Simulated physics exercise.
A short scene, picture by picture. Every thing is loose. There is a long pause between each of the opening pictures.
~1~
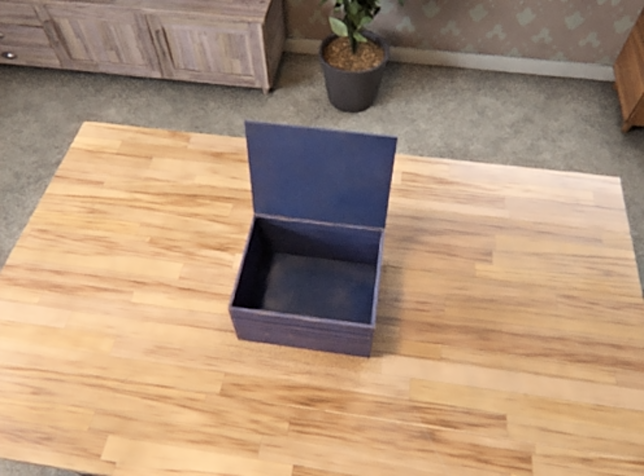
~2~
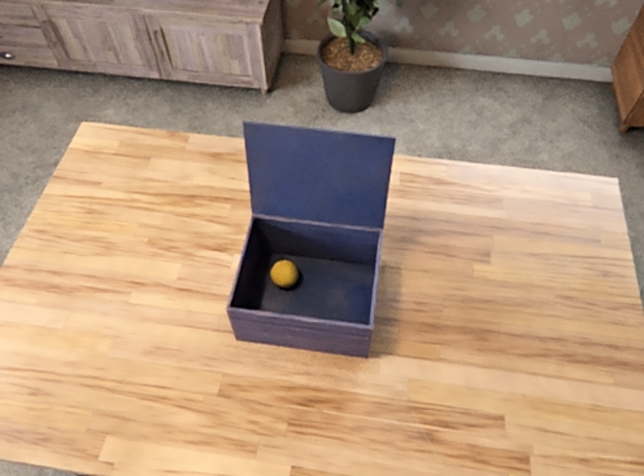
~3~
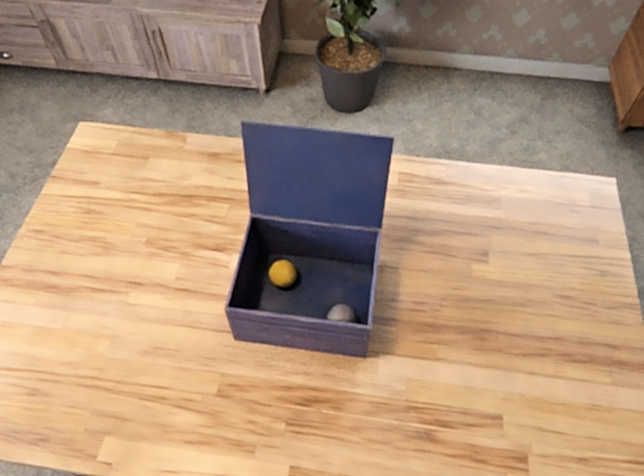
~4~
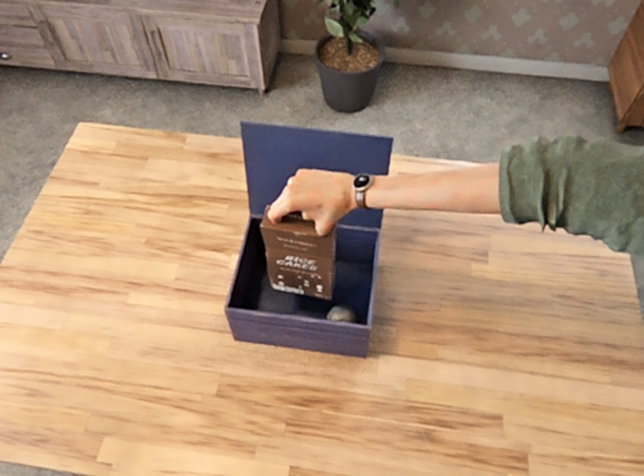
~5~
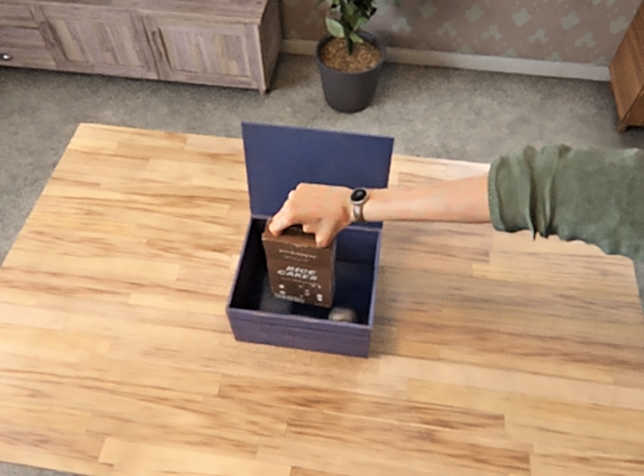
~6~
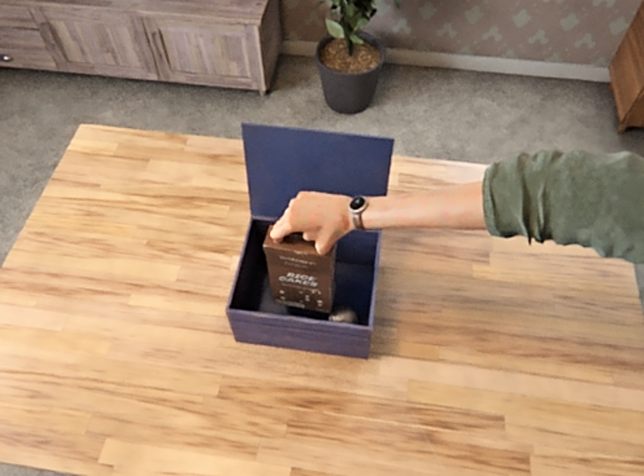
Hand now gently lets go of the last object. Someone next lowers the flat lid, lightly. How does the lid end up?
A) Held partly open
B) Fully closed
A.
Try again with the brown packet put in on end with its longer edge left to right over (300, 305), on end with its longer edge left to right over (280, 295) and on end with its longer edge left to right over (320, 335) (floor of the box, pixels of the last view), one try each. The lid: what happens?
First - not shut; second - not shut; third - not shut.
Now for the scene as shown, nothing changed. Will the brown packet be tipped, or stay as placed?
It keeps its pose.
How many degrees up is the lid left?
Around 35 degrees.
Then, 0.30 s on from there, brown packet turned 7° from how it was put near (283, 285).
Then, 1.10 s on from there, lid starting down; brown packet shifted about its own width near (277, 286); grey lemon shifted a little.
Then, 1.50 s on from there, lid 66° above the rim; brown packet shifted about its own width near (277, 285); grey lemon shifted a little.
Then, 1.80 s on from there, lid 41° above the rim; brown packet shifted about its own width near (277, 286); grey lemon shifted a little.
In the end, lid 34° above the rim; moved from the start, brown packet; the other 2 unmoved. At the end, from the last picture's camera, brown packet near (277, 286).
